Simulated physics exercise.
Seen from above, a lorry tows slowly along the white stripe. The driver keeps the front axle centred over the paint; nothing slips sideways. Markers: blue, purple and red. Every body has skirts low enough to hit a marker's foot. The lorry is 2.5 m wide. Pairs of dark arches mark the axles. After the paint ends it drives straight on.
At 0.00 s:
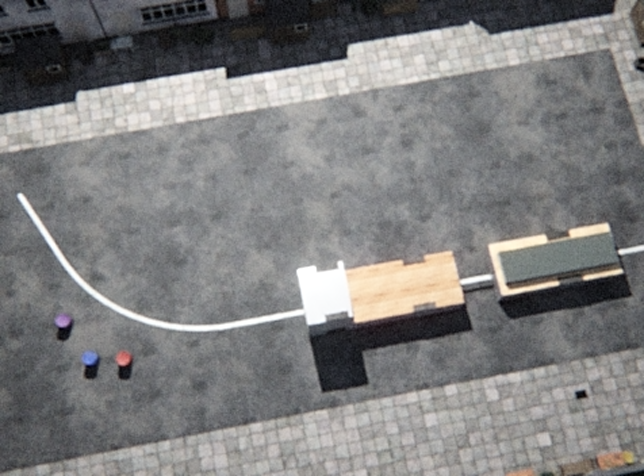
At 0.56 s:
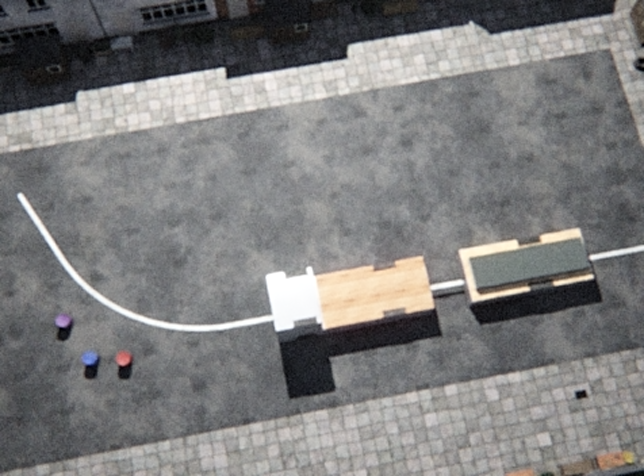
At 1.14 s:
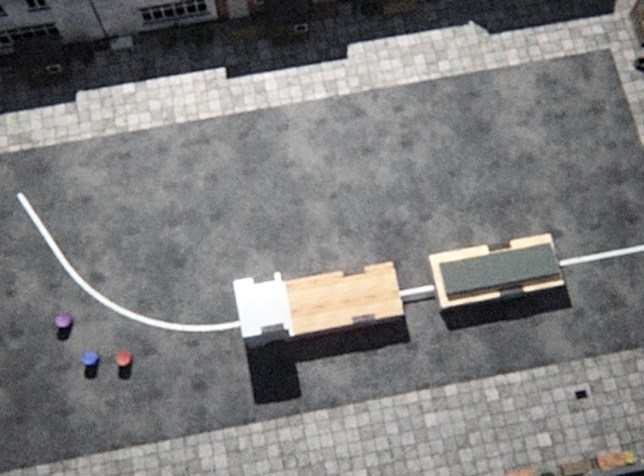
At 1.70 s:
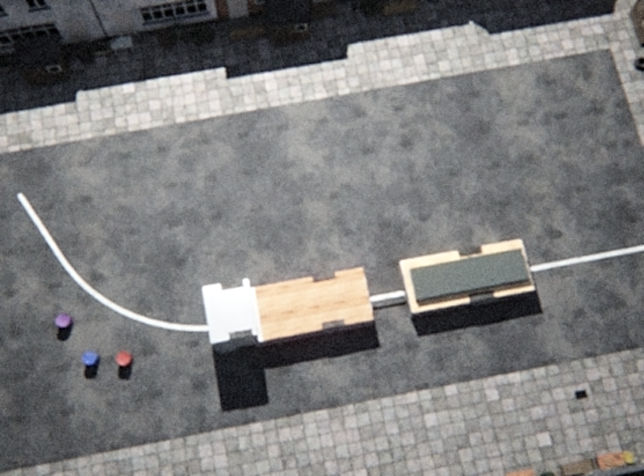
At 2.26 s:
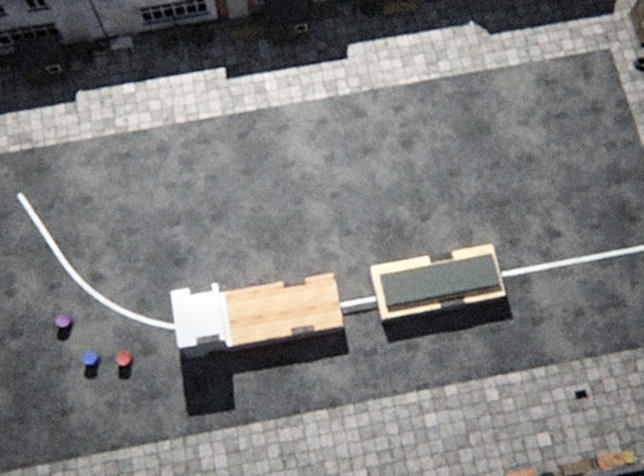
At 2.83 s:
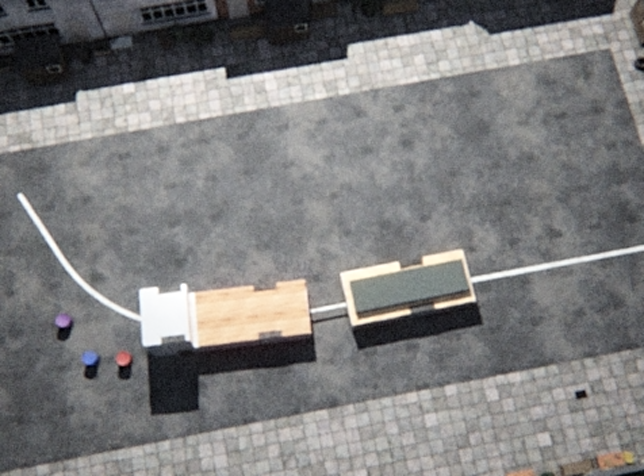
A white-fronted lorry tows a trailer left along the white stripe towards three small markers.
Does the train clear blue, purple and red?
Blue is missed. Purple gets knocked. Red is missed.
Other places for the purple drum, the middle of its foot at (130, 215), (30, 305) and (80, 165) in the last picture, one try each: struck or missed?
First missed, second clear, third clear.
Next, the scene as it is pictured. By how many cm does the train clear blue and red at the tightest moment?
Blue 60, red 10.
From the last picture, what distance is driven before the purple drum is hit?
After some 4.0 m.
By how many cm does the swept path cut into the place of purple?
Purple 10.
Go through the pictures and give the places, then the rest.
Nose (307, 305); last axle (564, 257); still straight; blue (92, 359), purple (65, 322), red (125, 360); 1 trailer, in the first picture.
Nose (276, 310); last axle (535, 263); still straight, in the second picture.
Nose (245, 316); last axle (505, 268); still straight, in the third picture.
Nose (215, 322); last axle (476, 274); still straight, in the fourth picture.
Nose (184, 326); last axle (447, 279); turned 1°, in the fifth picture.
Nose (152, 325); last axle (417, 285); turned 4°; blue (92, 359), purple (65, 322), red (125, 360), in the sixth picture.
After 3.3 s, the last axle is at (390, 290) of the last picture, 5 cm off the line; red has been passed with 15 cm to spare.
After 3.8 s, the last axle is at (367, 295) of the last picture, 5 cm off the line; blue has been passed with 65 cm to spare.
After 4.4 s, the last axle is at (336, 300) of the last picture, on the line; the lorry has hit purple.
After 4.8 s, the last axle is at (315, 303) of the last picture, on the line.
After 12.9 s, the last axle is out of the picture, 40 cm off the line; 1 of 3 struck in all.
